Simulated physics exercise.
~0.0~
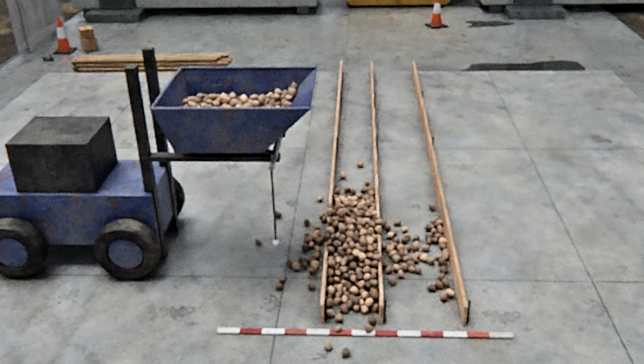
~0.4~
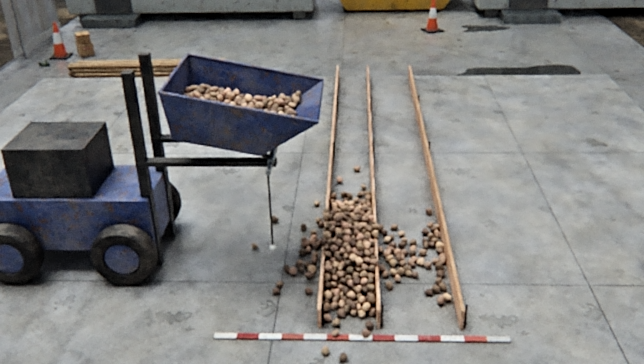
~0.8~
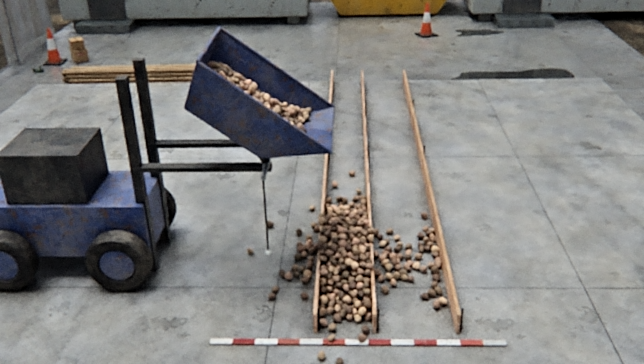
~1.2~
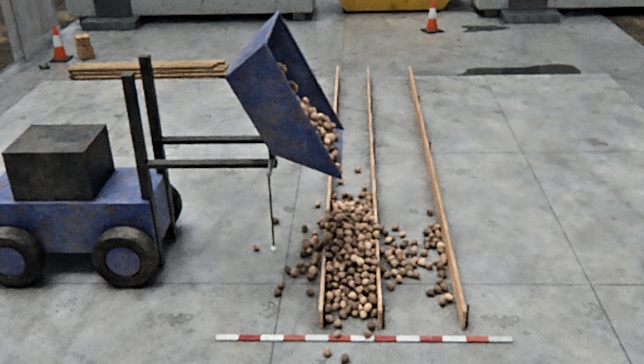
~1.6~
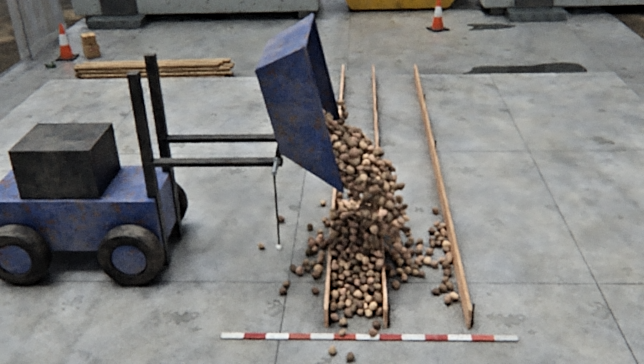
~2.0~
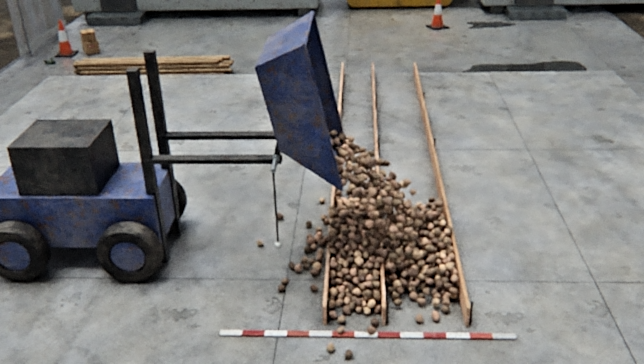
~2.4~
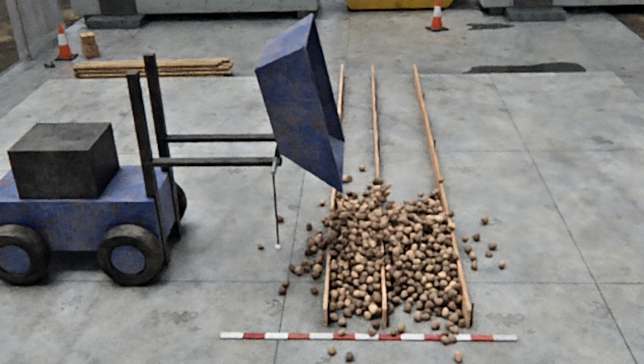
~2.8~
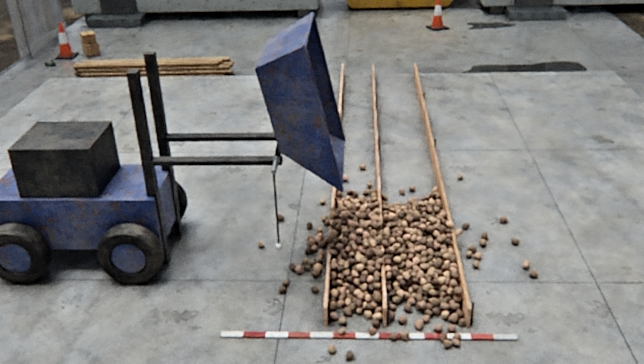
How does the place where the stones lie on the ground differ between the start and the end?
At the start the stones on the ground are heaped mostly between the left and middle boards, with only a few in the right bay. By the end they reach farther right, covering the near part of both bays, with a few beyond the right board.
